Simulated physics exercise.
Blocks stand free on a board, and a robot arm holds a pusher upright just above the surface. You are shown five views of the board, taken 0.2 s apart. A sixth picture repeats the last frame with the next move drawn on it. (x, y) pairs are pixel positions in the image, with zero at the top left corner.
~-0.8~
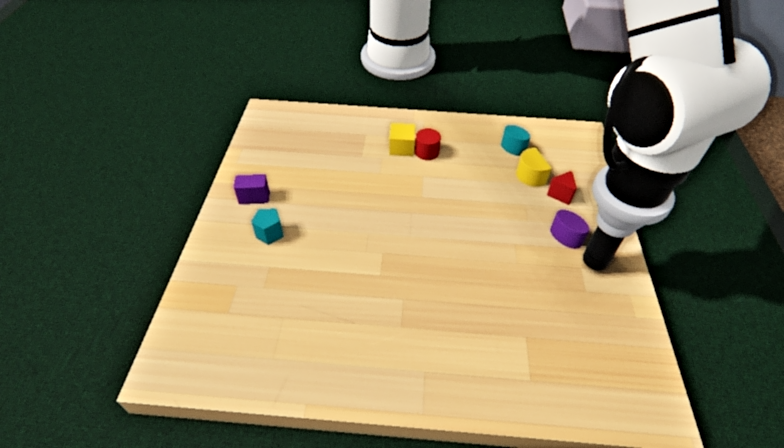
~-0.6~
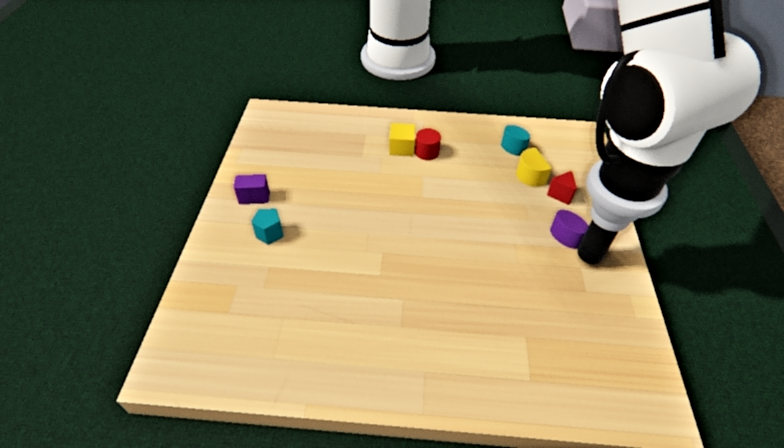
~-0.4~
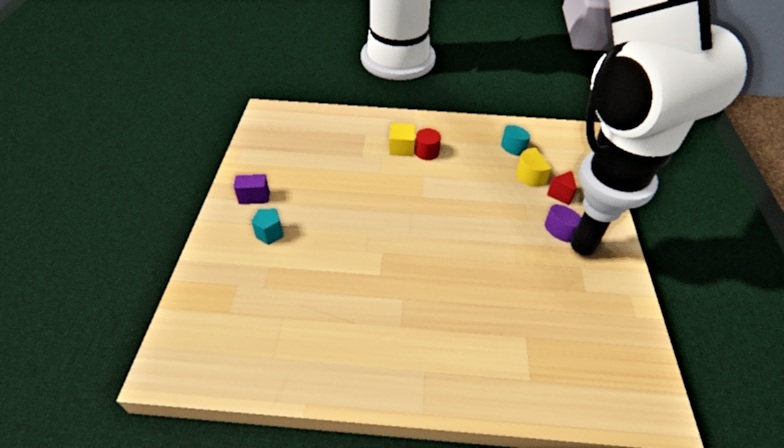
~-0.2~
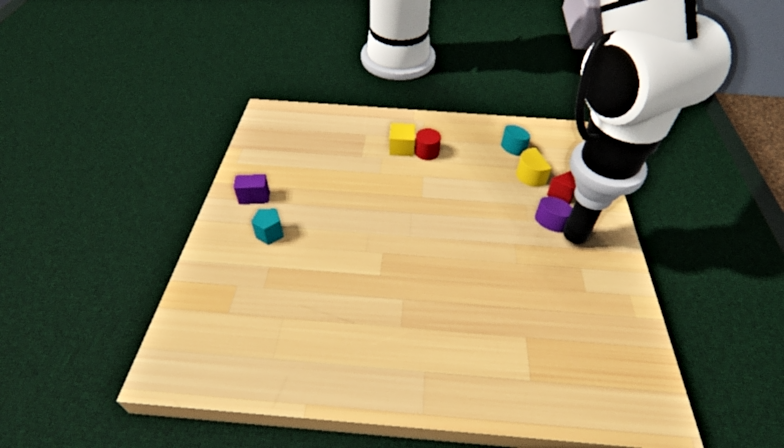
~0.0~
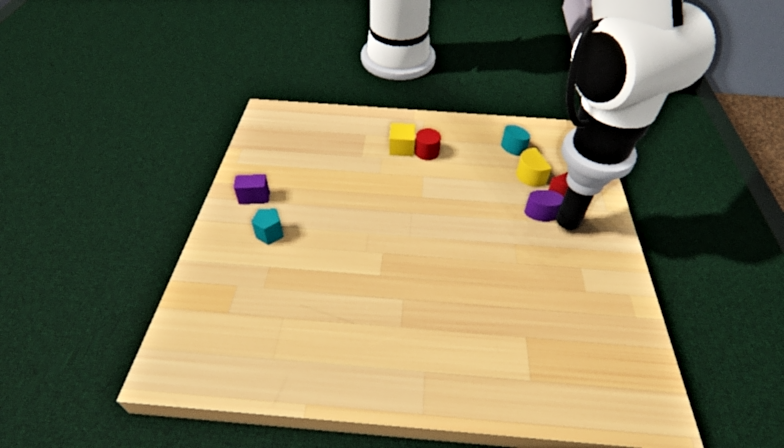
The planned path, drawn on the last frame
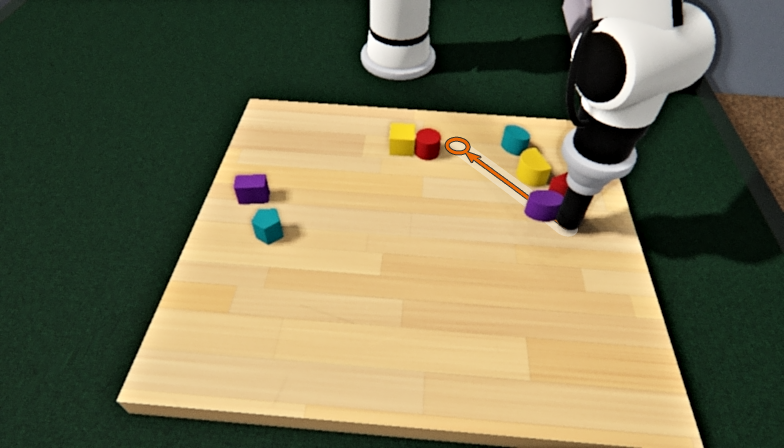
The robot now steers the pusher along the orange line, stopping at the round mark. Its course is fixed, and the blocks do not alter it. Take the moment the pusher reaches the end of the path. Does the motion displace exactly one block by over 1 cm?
I expect so.
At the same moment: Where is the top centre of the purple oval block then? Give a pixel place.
At (503, 180).
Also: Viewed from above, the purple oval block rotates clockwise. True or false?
False
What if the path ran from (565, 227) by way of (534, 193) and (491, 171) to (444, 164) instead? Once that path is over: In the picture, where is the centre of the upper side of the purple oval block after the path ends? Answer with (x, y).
Located at (519, 182).
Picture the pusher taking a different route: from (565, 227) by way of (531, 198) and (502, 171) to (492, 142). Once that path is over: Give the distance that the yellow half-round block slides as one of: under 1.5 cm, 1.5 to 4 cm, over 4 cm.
Displaced less than 1.5 cm.
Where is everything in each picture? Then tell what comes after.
In the first picture, pusher tip (595, 261); block tops, yellow half-round block (535, 159); purple oval block (573, 221).
In the second picture, pusher (590, 255); blocks unchanged.
In the third picture, pusher (583, 247); purple oval block (567, 215).
In the fourth picture, pusher (575, 235); purple oval block (558, 206).
In the fifth picture, pusher (568, 222); yellow half-round block (535, 159); purple oval block (547, 197).
Path on the board, straight from (565, 227) to (458, 146).
On the path given first. One third of the way, pusher (528, 191); purple oval block (510, 182), turned 95° anticlockwise.
Two thirds of the way, pusher (492, 165); purple oval block (503, 180).
At the end, pusher (458, 141); yellow half-round block in place; purple oval block (503, 180), turned 125° anticlockwise.
